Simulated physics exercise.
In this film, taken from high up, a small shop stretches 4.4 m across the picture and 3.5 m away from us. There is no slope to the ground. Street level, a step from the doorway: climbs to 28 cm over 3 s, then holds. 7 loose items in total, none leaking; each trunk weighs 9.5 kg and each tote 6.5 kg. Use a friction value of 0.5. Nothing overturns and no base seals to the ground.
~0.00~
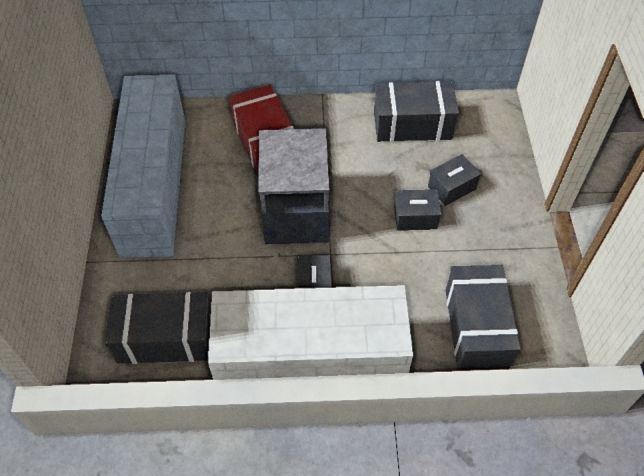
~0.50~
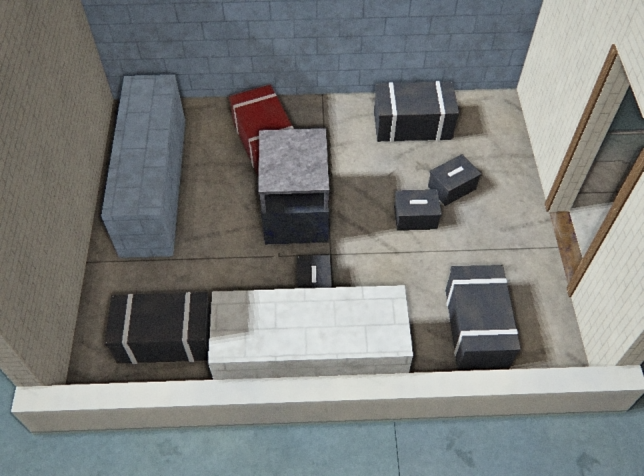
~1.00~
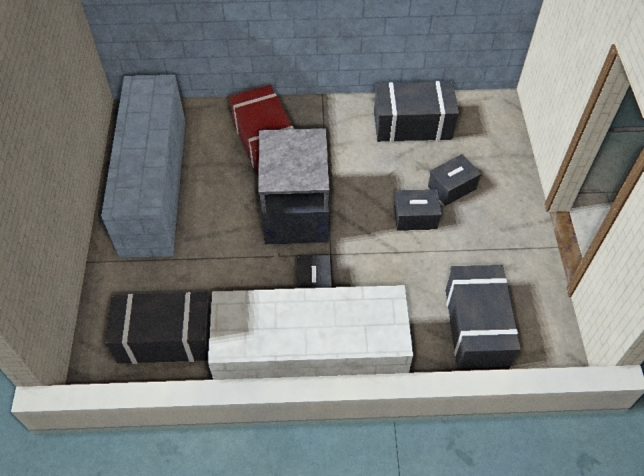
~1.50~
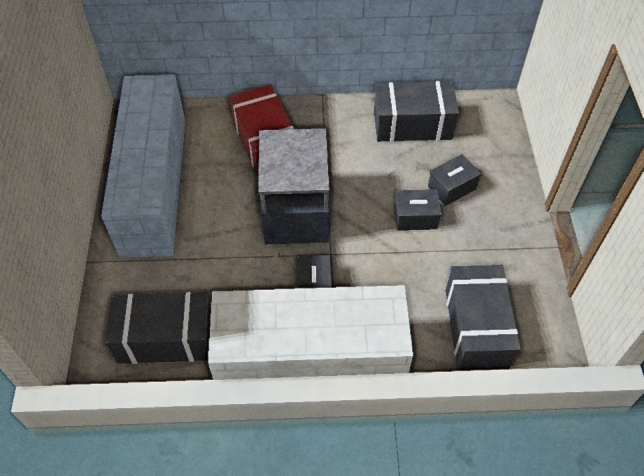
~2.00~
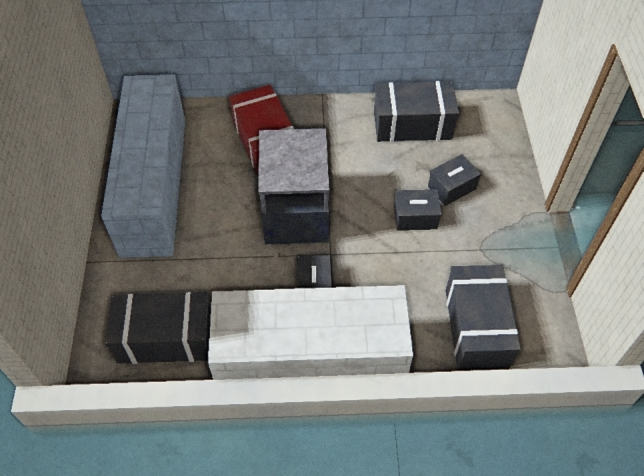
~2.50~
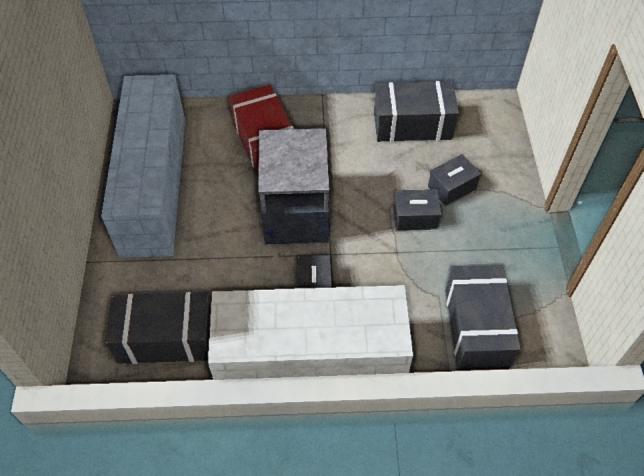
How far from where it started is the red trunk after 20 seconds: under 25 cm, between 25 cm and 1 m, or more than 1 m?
It should cover a long stretch.
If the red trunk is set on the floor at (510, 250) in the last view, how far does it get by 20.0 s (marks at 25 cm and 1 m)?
Well, it gets shoved far.
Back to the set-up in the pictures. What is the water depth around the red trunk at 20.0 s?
The depth there is around 23 cm.
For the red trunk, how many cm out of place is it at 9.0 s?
About 40 cm by then.
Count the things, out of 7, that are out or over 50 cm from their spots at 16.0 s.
Tally at that time: 6.
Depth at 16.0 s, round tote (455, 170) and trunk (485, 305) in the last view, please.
Some 14 cm at the first, some 17 cm at the second.
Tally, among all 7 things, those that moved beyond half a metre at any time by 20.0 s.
Count: 6.
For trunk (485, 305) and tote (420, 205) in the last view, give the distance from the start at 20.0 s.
Shifts: 40 cm / 40 cm.
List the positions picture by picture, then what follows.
The first picture shows the red trunk at (263, 117), on the bottom; water covers 0.0 m2; 0 of 7 have shifted.
The second picture shows the red trunk at (263, 117), on the bottom; 0.0 m2 under water; 0 of 7 have shifted.
The third picture shows the red trunk at (263, 117) rests on the ground; 0.0 m2 under water; 0 of 7 have shifted.
The fourth picture shows the red trunk at (263, 117) rests on the ground; water covers 0.0 m2; 0 of 7 have shifted.
The fifth picture shows the red trunk at (263, 117) rests on the ground; water covers 0.4 m2; 0 of 7 have shifted.
The sixth picture shows the red trunk at (263, 117) rests on the ground; water covers 1.4 m2; 0 of 7 have shifted.
After 4.0 s the red trunk is near (263, 117), 0.0 m from its start, aground; 1 afloat.
After 9.0 s the red trunk is near (230, 134), 0.4 m from its start, afloat; 7 afloat.
After 16.0 s the red trunk is near (441, 259), 2.4 m from its start, afloat; 7 afloat.
After 20.0 s the red trunk is near (436, 263), 2.4 m from its start, afloat; 7 afloat.
